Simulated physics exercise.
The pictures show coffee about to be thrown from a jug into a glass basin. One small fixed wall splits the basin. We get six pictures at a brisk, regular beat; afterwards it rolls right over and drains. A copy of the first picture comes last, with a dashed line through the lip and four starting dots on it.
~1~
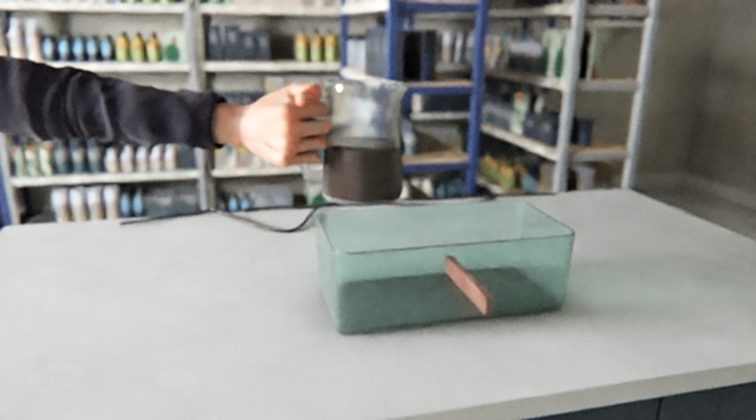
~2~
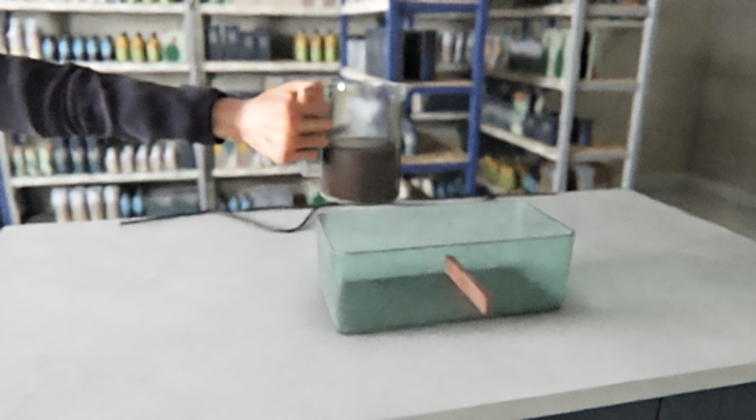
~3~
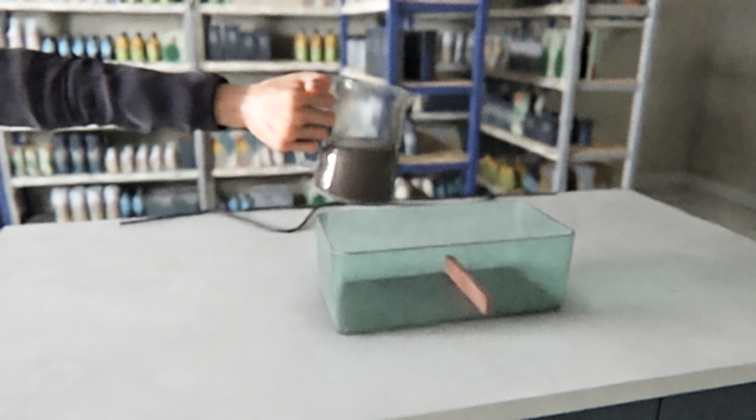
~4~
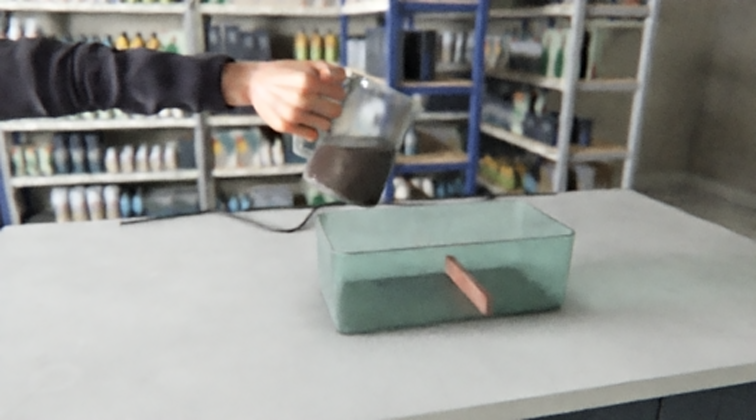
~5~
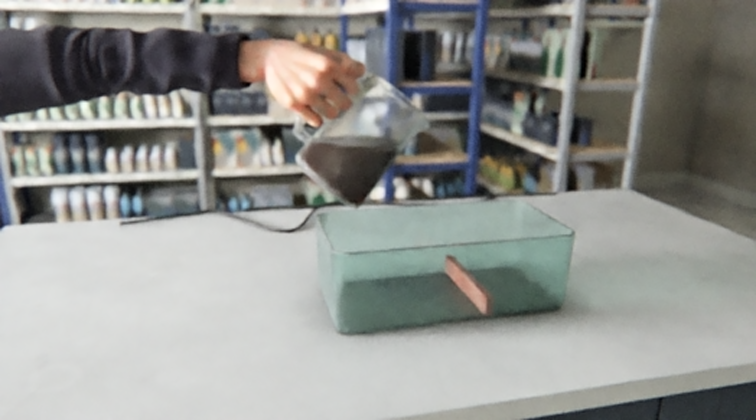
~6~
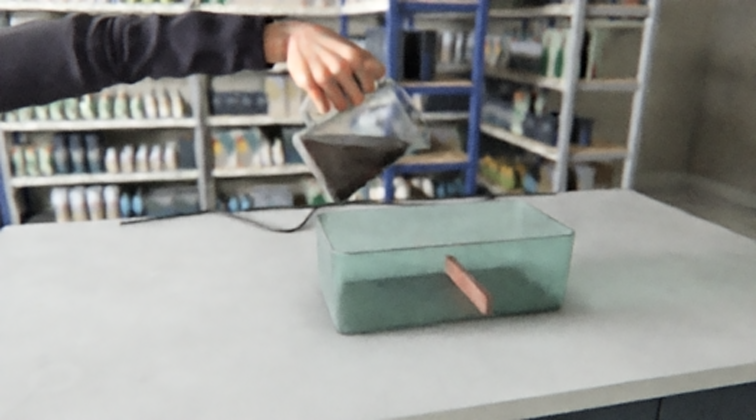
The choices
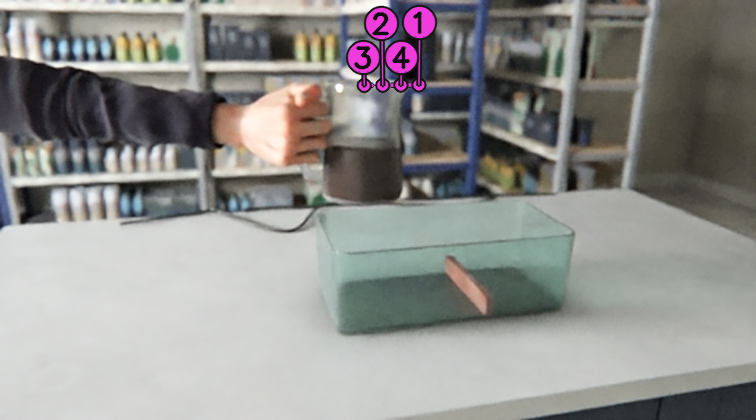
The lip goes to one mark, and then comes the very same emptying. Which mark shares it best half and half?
It is 1.
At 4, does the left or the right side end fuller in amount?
The left one.
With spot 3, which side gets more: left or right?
The left one.
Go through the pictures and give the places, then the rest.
In the first frame, upright, lip at (407, 85); basin from (334, 332) to (561, 306); top of the wall at (468, 274); nothing has left yet.
In the second frame, tipped about 3°, lip at (410, 87); nothing has left yet.
In the third frame, tipped about 11°, lip at (416, 95); nothing has left yet.
In the fourth frame, tipped about 24°, lip at (424, 108); nothing has left yet.
In the fifth frame, tipped about 40°, lip at (428, 126); nothing has left yet.
In the sixth frame, tipped about 57°, lip at (428, 146); nothing has left yet.
On the marked copy, 1 at (418, 84); 2 at (382, 85); 3 at (364, 85); 4 at (400, 85).
With 1, about 47 % ends left of the wall and 53 % right of it.
With 2, about 87 % ends left of the wall and 10 % right of it; 3 % is lost outside.
With 3, about 88 % ends left of the wall and 11 % right of it.
With 4, about 90 % ends left of the wall and 8 % right of it.
